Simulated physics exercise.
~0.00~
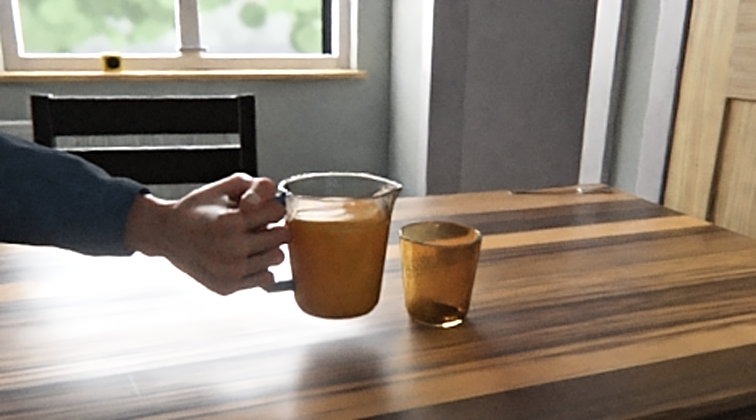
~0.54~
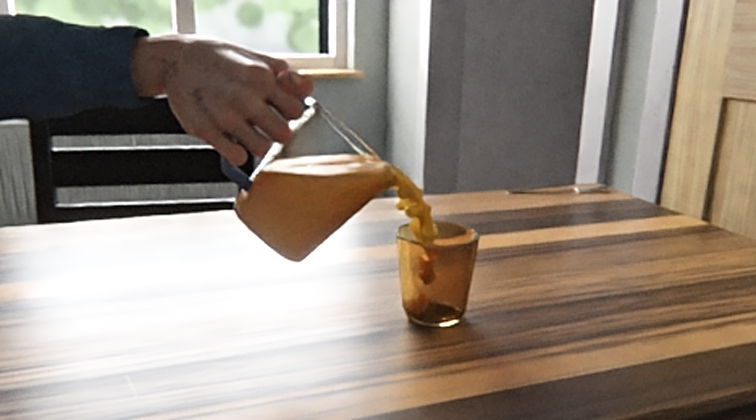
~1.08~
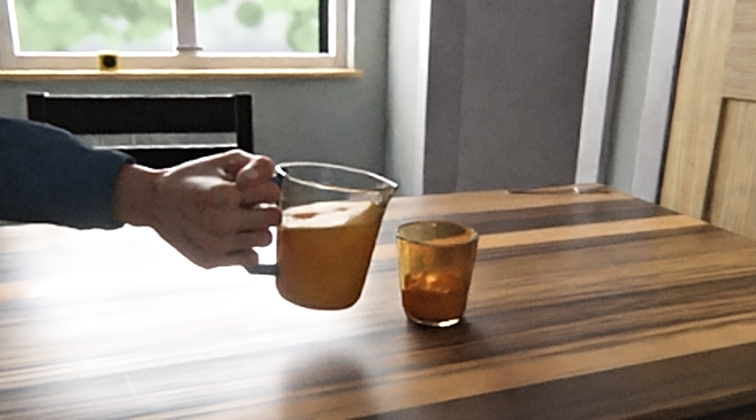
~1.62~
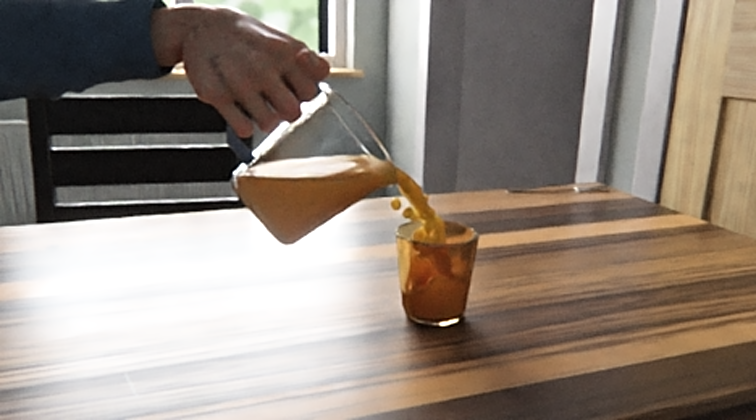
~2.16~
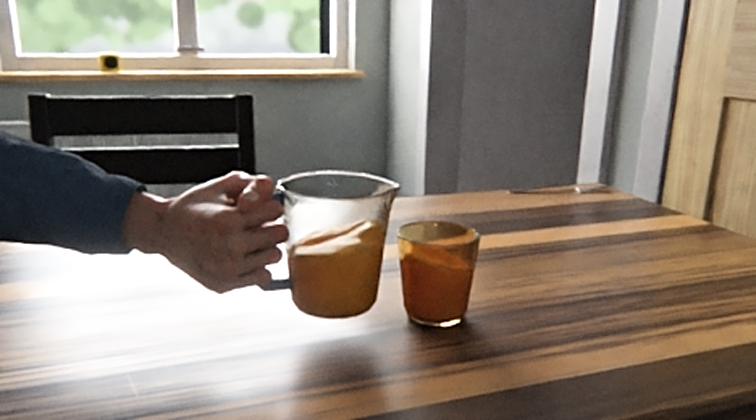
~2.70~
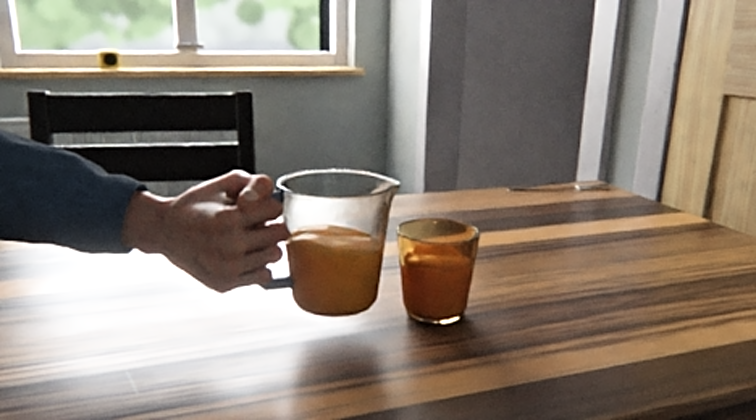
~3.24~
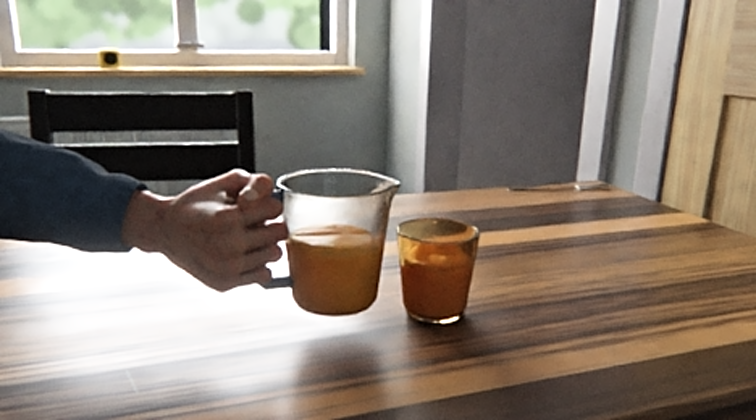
At the start, a hand holds a glass jug of orange juice upright on the left of an empty amber tumbler on a striped wooden table. The hand lifts and tips the jug to the right, and juice streams into the tumbler. It then eases the jug back almost upright, leaving a shallow amount in the tumbler. Next it raises and tilts the jug again, a little more steeply, and pours more juice. Finally the hand lowers and levels the jug, which is still partly full, beside the mostly filled tumbler, and the juice settles.
